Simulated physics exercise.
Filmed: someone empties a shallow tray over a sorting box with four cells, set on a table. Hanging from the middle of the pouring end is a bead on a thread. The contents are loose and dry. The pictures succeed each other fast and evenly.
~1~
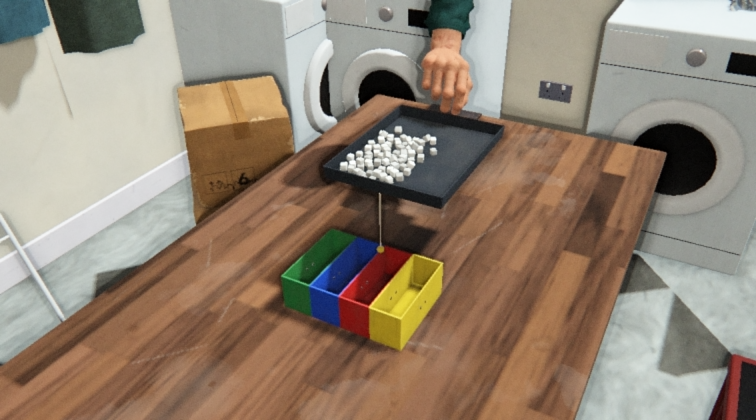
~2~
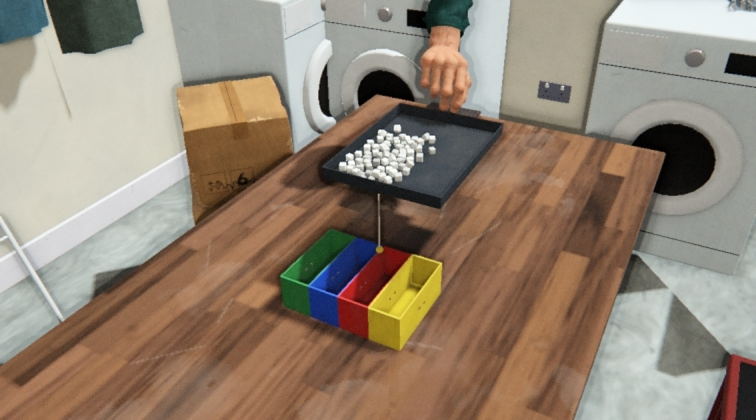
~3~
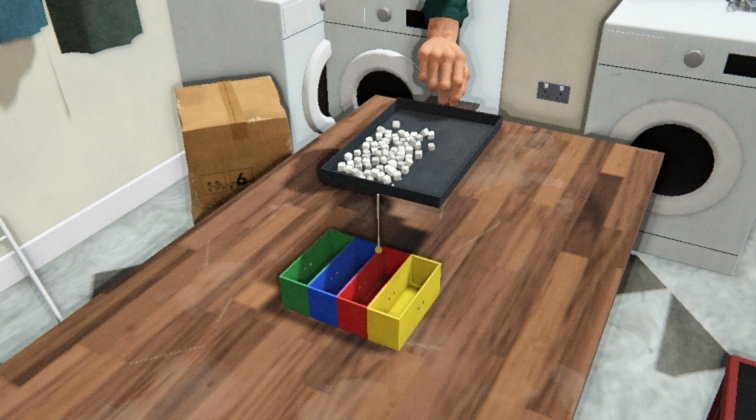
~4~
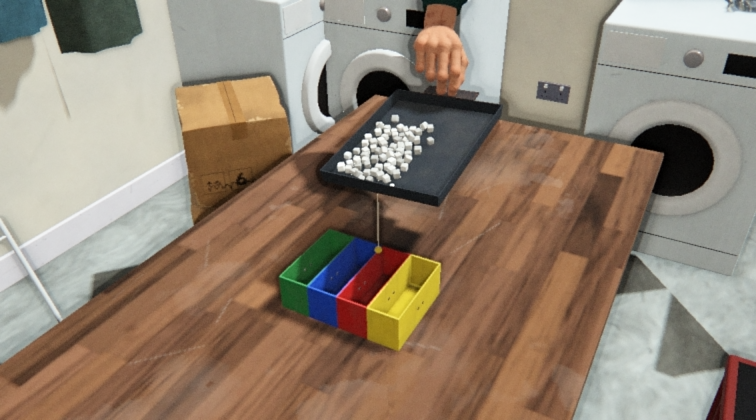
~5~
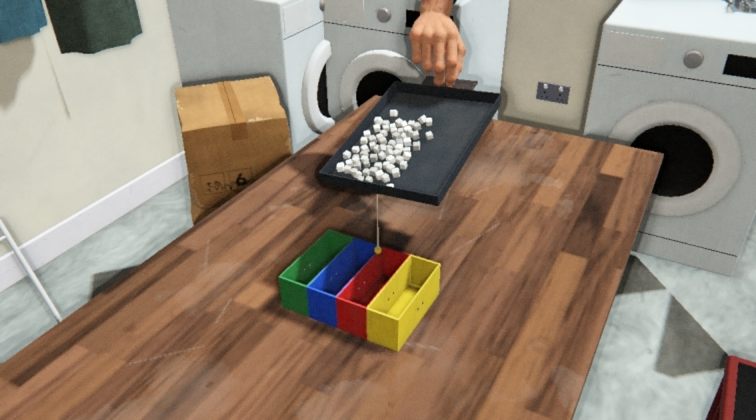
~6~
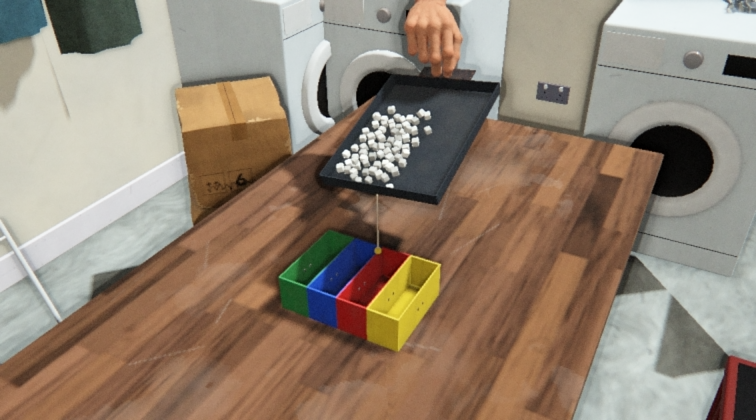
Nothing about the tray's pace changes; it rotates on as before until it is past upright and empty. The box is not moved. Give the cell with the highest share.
Highest share: The green cell.
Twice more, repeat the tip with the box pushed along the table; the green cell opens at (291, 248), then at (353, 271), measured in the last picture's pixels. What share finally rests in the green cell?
In the first position around 20 percent, in the second around 20 percent.
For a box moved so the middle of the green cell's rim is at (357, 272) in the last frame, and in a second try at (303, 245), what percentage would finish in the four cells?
10 per cent, then 90 per cent.
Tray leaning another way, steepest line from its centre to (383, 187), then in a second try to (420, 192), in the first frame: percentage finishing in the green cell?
Respectively 30 % and 0 %.
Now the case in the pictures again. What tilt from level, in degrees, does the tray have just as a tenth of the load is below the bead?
It has tipped about 115 degrees.
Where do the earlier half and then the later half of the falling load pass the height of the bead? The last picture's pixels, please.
First around (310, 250), afterwards around (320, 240).
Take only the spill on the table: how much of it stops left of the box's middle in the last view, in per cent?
That comes to about 100 per cent of the pieces.
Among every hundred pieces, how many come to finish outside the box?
Near 30 in a hundred.
Shortly afterwards, tray tipped steeply; the whole lot on the tray.
Next, tray tipped past a quarter turn; all but a few on the tray; only a few in the blue cell; only a few falling or outside the box.
Some moments later, tray tipped past a quarter turn; near half in the green cell; near a quarter in the blue cell; near a quarter falling or outside the box.
In the end, tray tipped past a quarter turn; near half in the green cell; near a quarter in the blue cell; none at all in the yellow cell; none at all in the red cell; near a quarter outside the box.
